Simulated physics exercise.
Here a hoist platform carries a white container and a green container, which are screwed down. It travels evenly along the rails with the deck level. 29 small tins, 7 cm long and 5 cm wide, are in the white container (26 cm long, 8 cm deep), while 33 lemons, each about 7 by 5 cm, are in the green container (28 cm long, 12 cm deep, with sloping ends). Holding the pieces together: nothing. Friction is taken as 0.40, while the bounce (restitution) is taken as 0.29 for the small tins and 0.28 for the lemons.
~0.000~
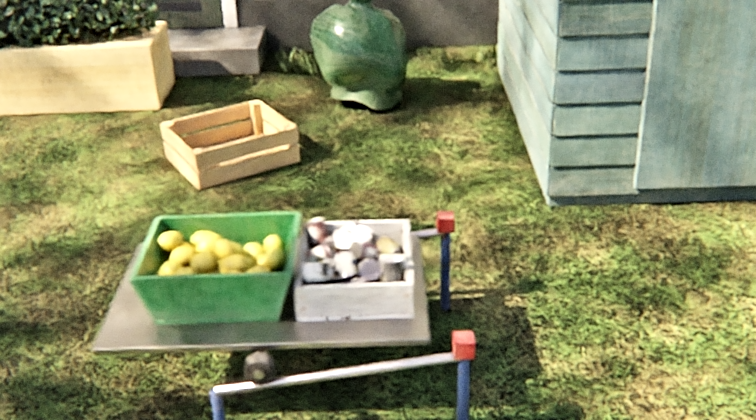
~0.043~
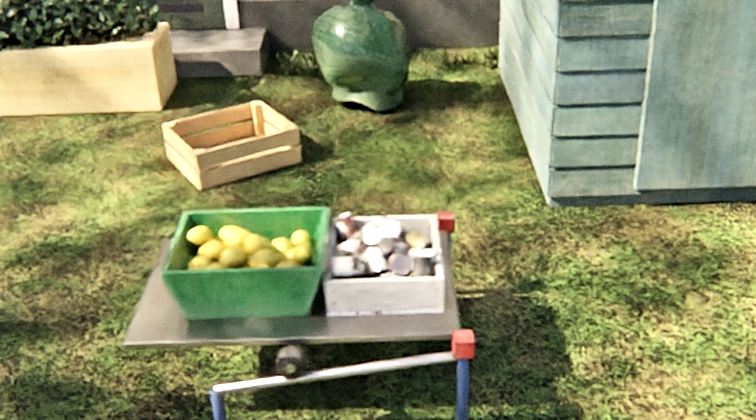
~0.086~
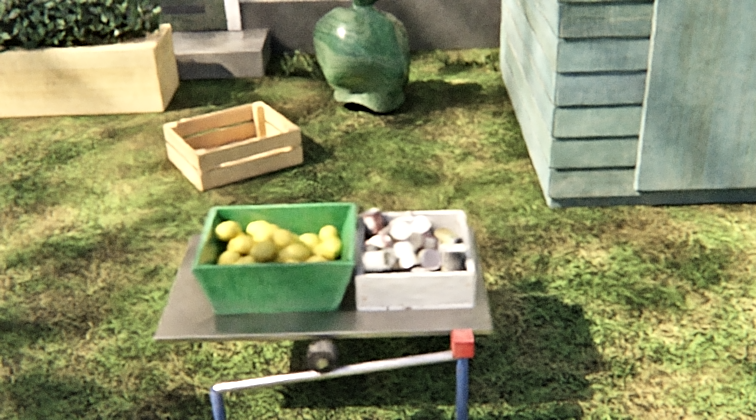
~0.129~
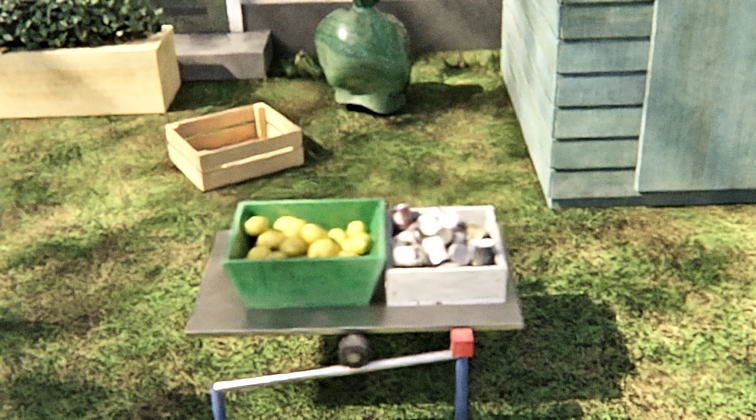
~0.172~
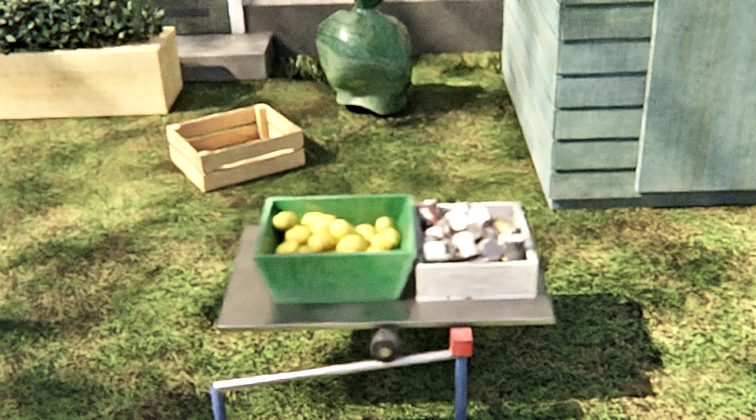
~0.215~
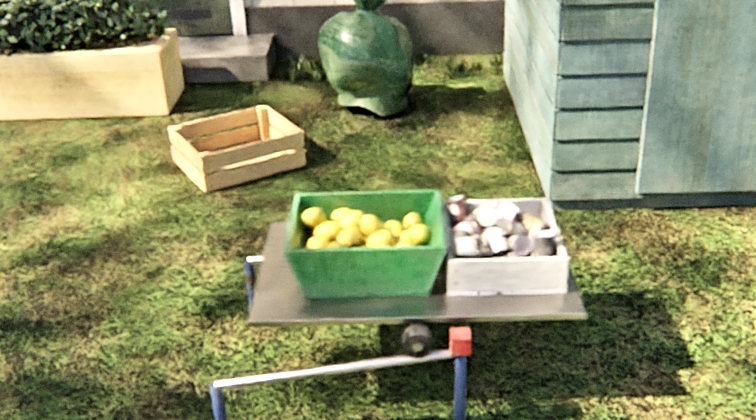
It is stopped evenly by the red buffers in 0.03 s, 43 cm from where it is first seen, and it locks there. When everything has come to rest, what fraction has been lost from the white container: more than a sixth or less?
Out come too few to fill a sixth.
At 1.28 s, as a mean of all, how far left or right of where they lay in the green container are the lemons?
On average they end up some 6 cm further right.
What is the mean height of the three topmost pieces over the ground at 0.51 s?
Mean height: Some 48 cm.
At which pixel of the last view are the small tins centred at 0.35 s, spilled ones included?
(532, 234).
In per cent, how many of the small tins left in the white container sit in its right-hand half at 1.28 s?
That comes to roughly 60 in a hundred.
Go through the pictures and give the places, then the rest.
In the first frame (we follow the rim corner now nearest the camera; the camera moves round a little), white container at (407, 283); green container at (287, 273); 0 cm up the rails; nothing out yet.
In the second frame, white container at (438, 278); green container at (318, 268); 8 cm up the rails.
In the third frame, white container at (469, 273); green container at (349, 262); 15 cm up the rails.
In the fourth frame, white container at (500, 268); green container at (380, 257); 23 cm up the rails.
In the fifth frame, white container at (531, 263); green container at (411, 252); 31 cm up the rails.
In the sixth frame, white container at (562, 258); green container at (442, 247); 38 cm up the rails; nothing out yet.
After 0.23 s, it meets the buffers.
After 0.35 s, 1 of 29 out of the white container and 0 of 33 out of the green container.
After 0.51 s, 2 of 29 out of the white container and 1 of 33 out of the green container.
After 0.73 s, 2 of 29 out of the white container and 1 of 33 out of the green container.
Final count (at 1.28 s), 2 of 29 out of the white container and 1 of 33 out of the green container. Asked share, 2 of 29, 7 per cent.
